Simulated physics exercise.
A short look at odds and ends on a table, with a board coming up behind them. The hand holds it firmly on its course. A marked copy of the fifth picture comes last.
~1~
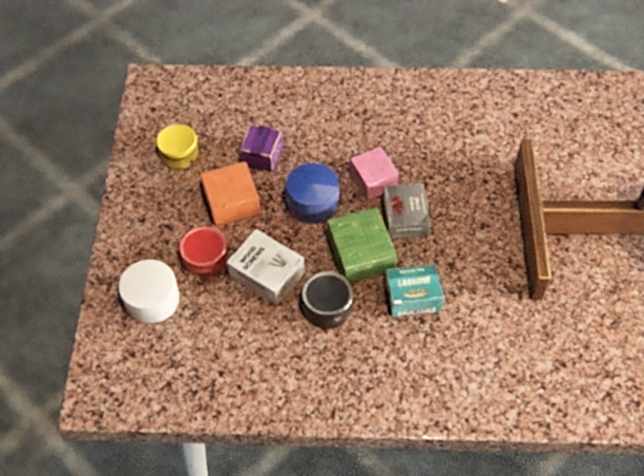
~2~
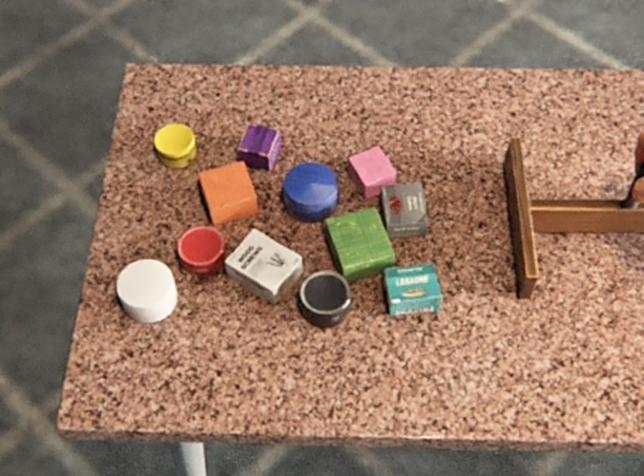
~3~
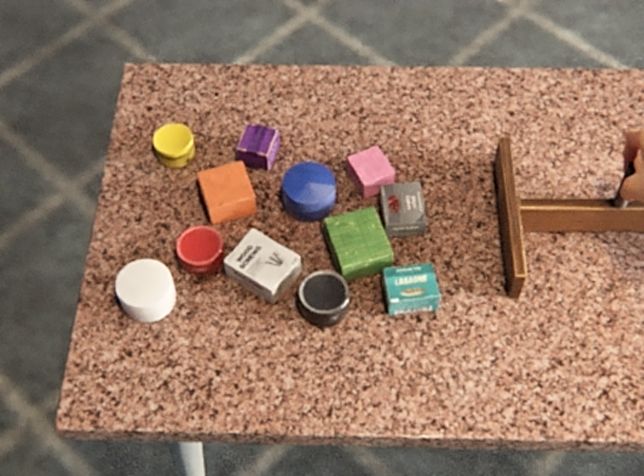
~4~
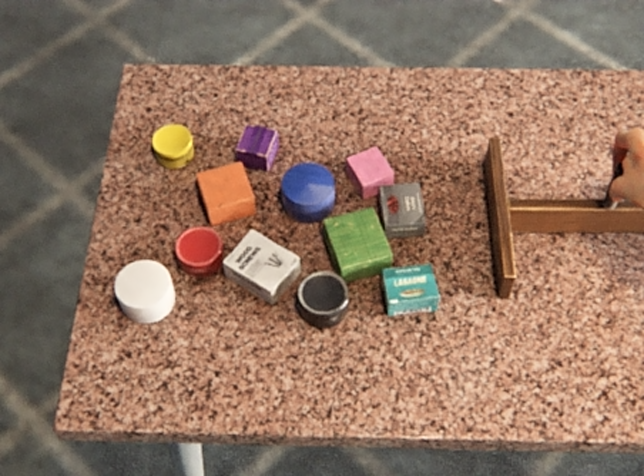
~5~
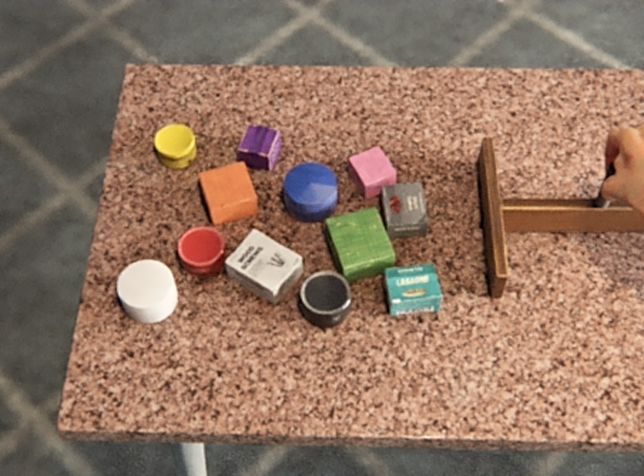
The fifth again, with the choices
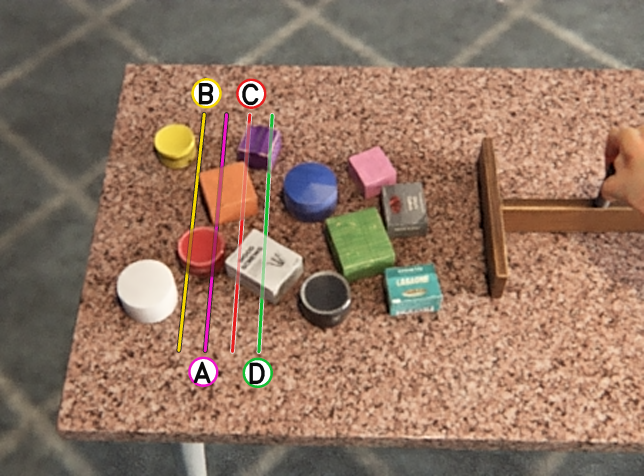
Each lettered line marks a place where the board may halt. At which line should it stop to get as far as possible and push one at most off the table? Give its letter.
At B, and not beyond.
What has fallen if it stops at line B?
The orange block goes over.
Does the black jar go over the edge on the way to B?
No.
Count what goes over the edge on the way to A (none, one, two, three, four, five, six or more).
The count is none.
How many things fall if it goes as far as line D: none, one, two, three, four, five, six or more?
By then, none.
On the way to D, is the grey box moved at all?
Yes.
On the marked copy, A at (217, 223); B at (193, 222); C at (242, 223); D at (266, 224).
Taking B. A third of the way, board (386, 201); black jar (305, 305); turquoise packet (355, 295).
Two thirds of the way, board (275, 200); orange block (156, 193); black jar (246, 355).
When it is over, board (193, 198); orange block over the edge; yellow jar (113, 143); one fallen.
As for the rest, A is within the limit but short; C is within the limit but short; D is within the limit but short.
